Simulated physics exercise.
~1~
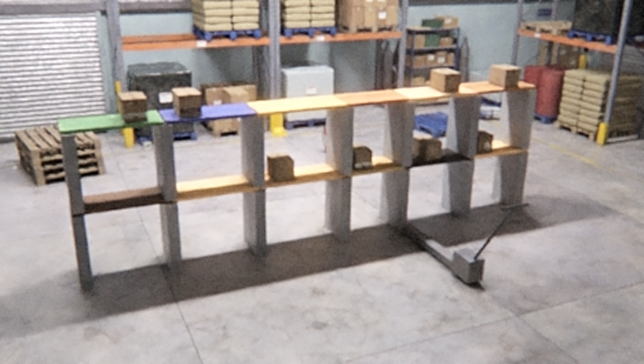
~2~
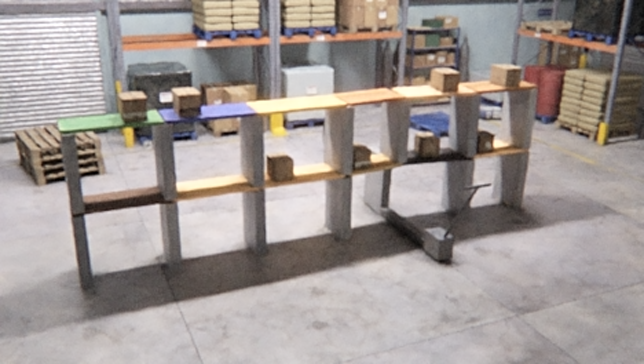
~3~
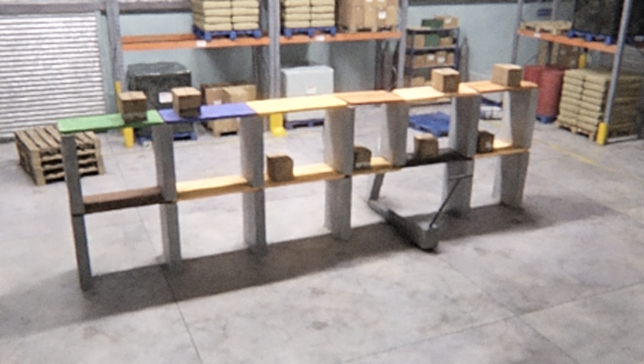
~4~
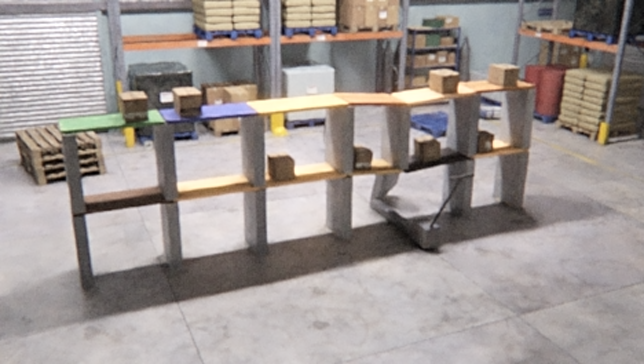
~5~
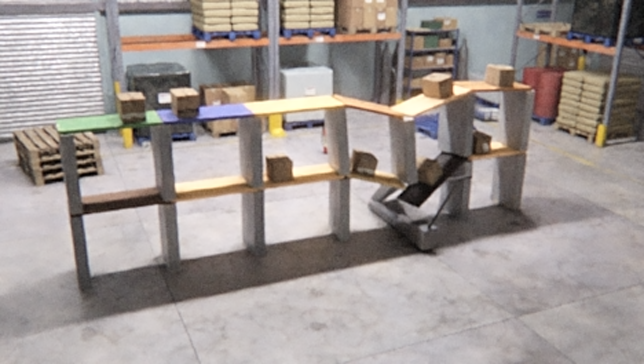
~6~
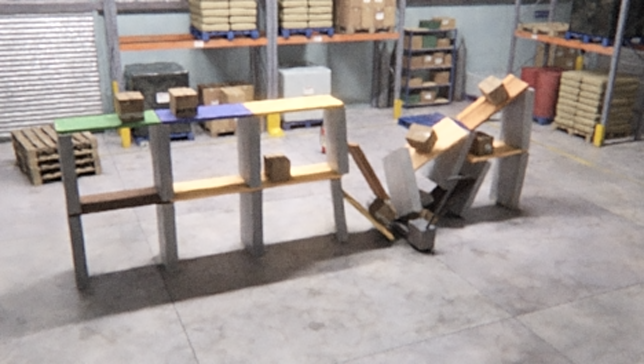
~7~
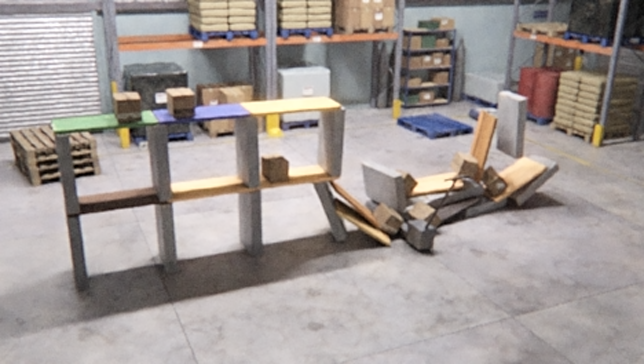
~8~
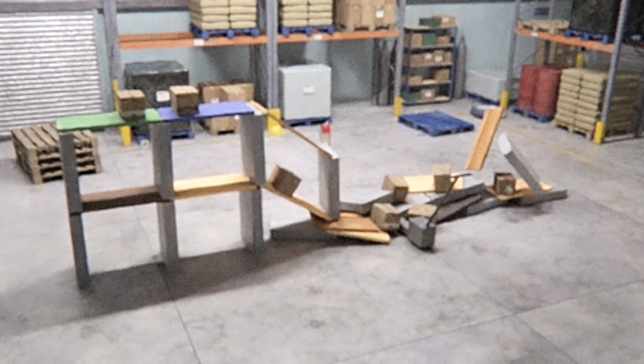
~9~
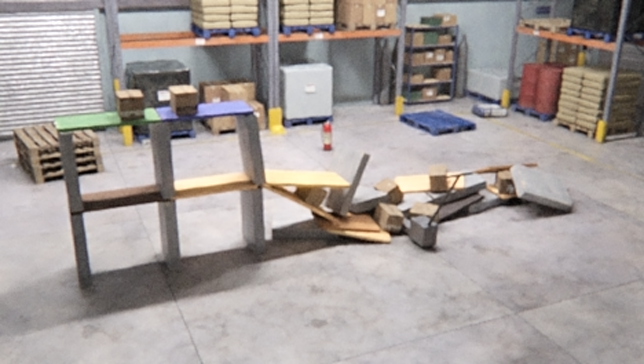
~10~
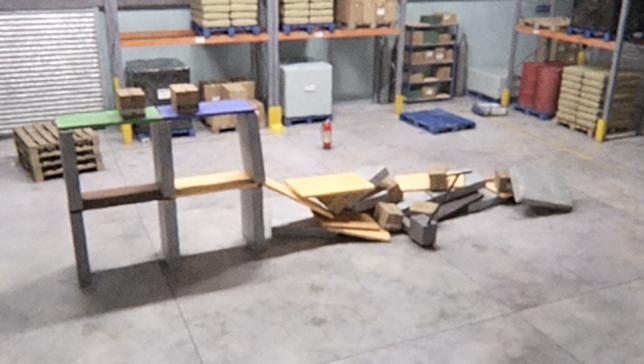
A warehouse floor, seen from slightly above by a gently swaying camera, holds a long two-tier row of grey uprights and loose boards, with a green board and a blue one at the upper left and small brown cartons scattered along it. A low grey jack slides in from the right front against the foot of an upright. That upright leans, and the boards above sag and tilt. The right side then caves in, spilling boards, uprights and cartons, and the collapse spreads left through the middle. The left end stays standing, green and blue boards in place, beside a heap of debris.
